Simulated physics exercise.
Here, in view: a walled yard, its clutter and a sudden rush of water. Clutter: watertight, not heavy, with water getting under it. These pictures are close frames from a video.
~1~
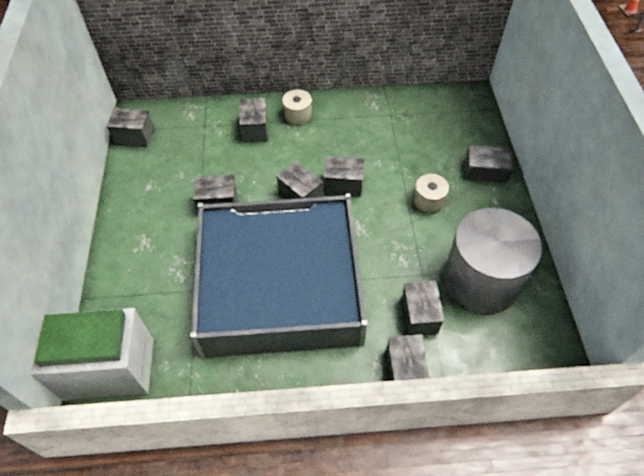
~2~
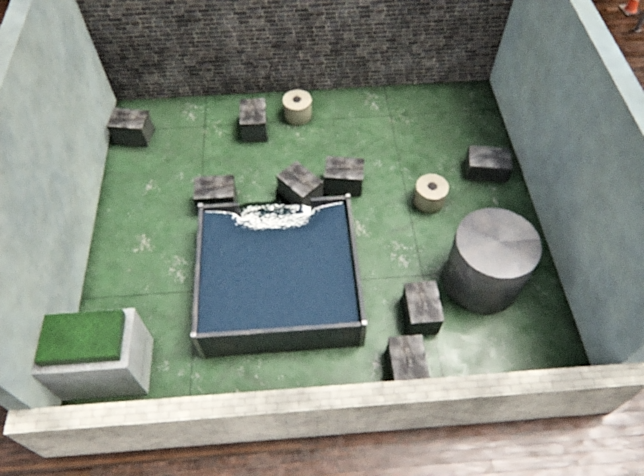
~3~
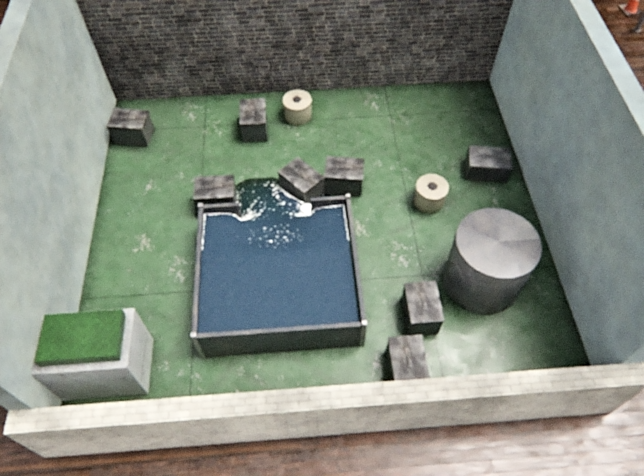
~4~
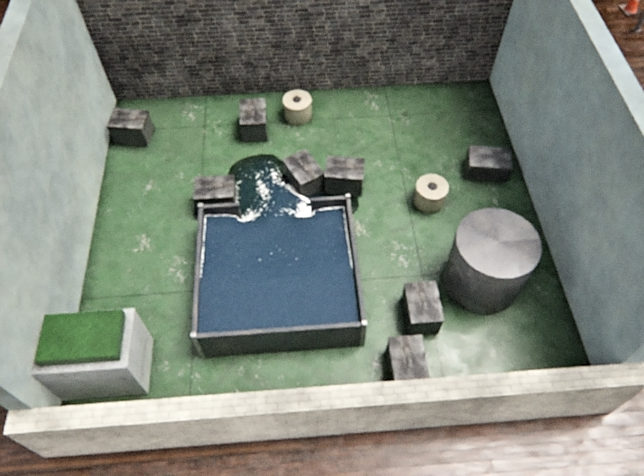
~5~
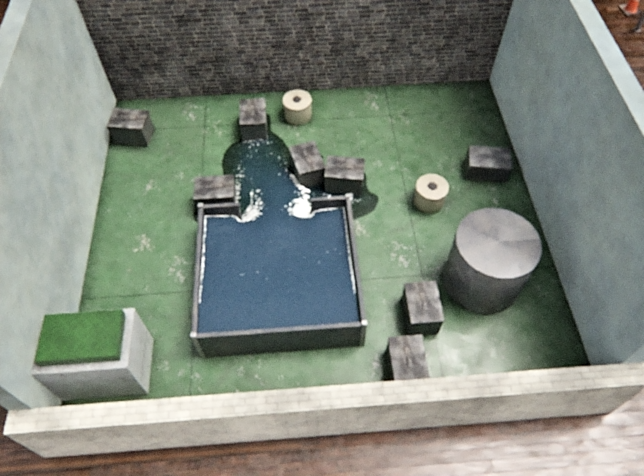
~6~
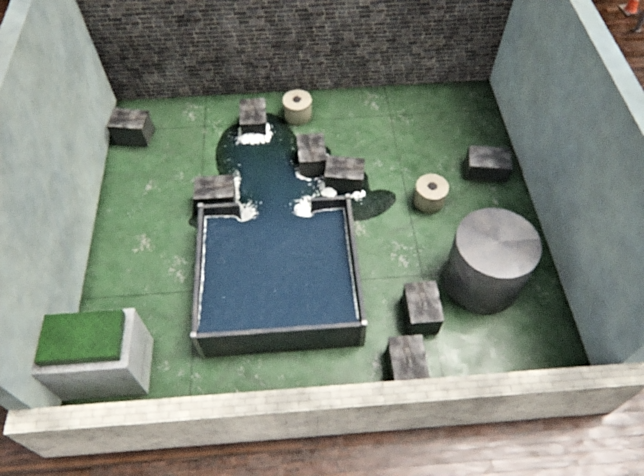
In a walled yard, water bursts from a pool's back edge and shifts one dark block.
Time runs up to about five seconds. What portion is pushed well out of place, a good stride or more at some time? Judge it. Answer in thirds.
One to two thirds.
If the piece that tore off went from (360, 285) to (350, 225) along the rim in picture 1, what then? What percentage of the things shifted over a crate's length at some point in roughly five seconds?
By my reckoning, around 30 percent.
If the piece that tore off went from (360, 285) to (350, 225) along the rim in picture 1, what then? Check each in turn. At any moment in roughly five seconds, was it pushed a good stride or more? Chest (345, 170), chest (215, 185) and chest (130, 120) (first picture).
One after another: Never gets that far, then never gets that far, then never gets that far.
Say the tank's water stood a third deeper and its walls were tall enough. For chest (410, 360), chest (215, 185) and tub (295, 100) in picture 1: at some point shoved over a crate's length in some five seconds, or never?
Going through them, I'd say never got there, then never got there, then got there.
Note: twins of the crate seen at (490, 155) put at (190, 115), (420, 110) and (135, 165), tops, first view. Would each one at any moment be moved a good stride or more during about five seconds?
In order: Shoved clear, hardly budges, then shoved clear.
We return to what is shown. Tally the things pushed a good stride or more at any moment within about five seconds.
So the number is 4.
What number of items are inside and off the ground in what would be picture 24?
By my count, 2.
A moment on, 1 of 10 are well off their spots; 0 afloat.
Next, 3 of 10 are well off their spots; 2 afloat.
Later, 4 of 10 are well off their spots; 2 afloat.
In the end, 4 of 10 are well off their spots, and 4 have been at some point; 1 afloat.
